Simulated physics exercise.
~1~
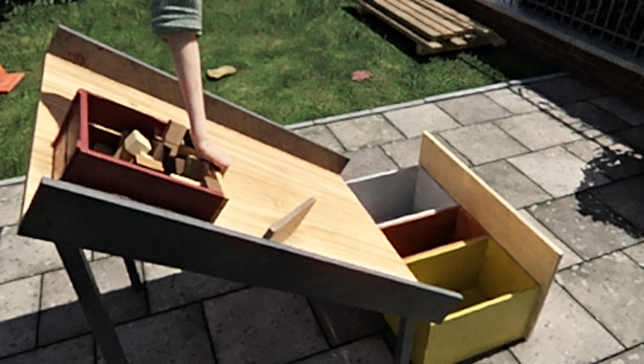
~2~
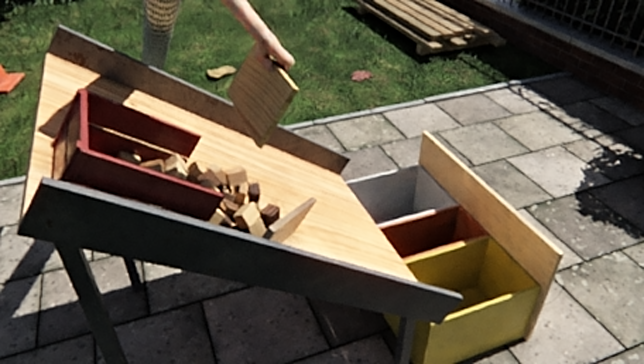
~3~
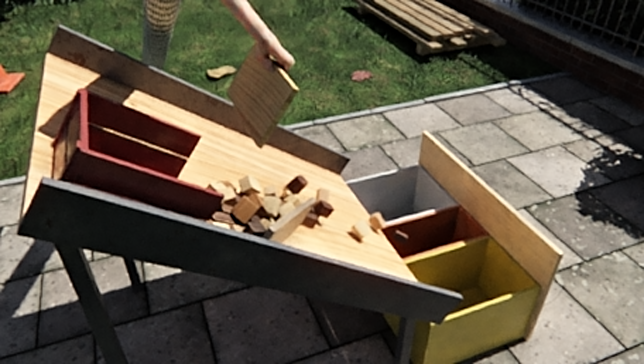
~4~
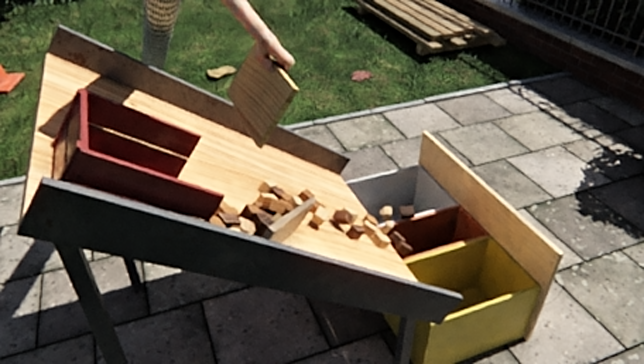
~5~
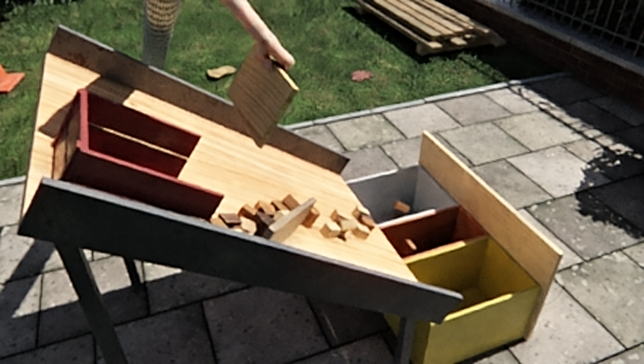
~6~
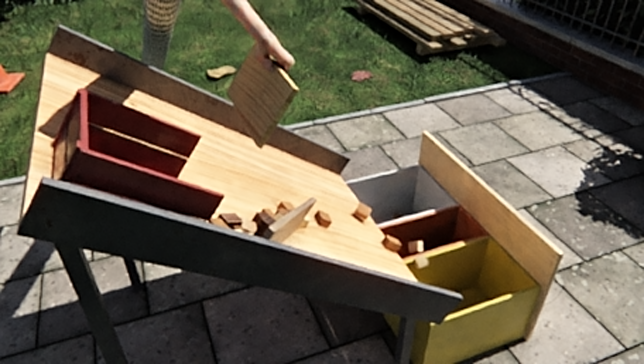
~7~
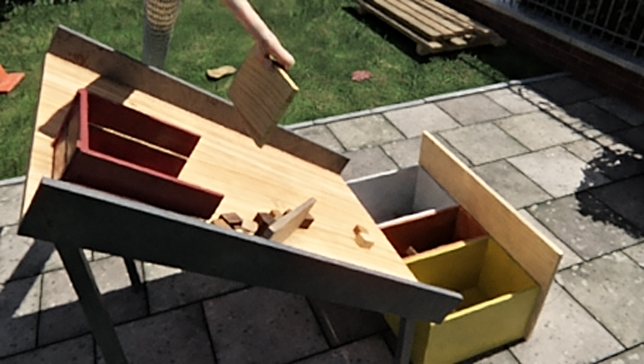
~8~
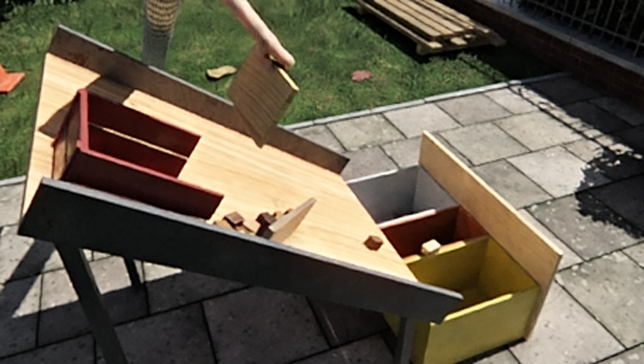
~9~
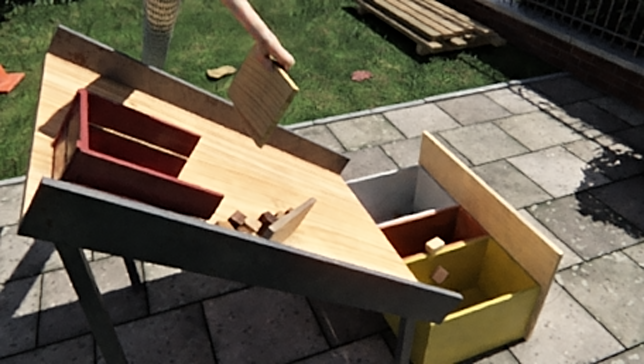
On a paved patio beside a lawn, a sloping wooden table holds a red pen full of small wooden blocks, with a white tub, an orange bin and a yellow tote at its lower end. A hand lifts the gate board up and away from the pen, then holds it above the slope. The blocks spill down, some bunching against an angled board while others pass it. They drop into the white tub and orange bin, and later a few stragglers tumble off, reaching the yellow tote too. Finally, the pen is empty and a small cluster remains behind the angled board.
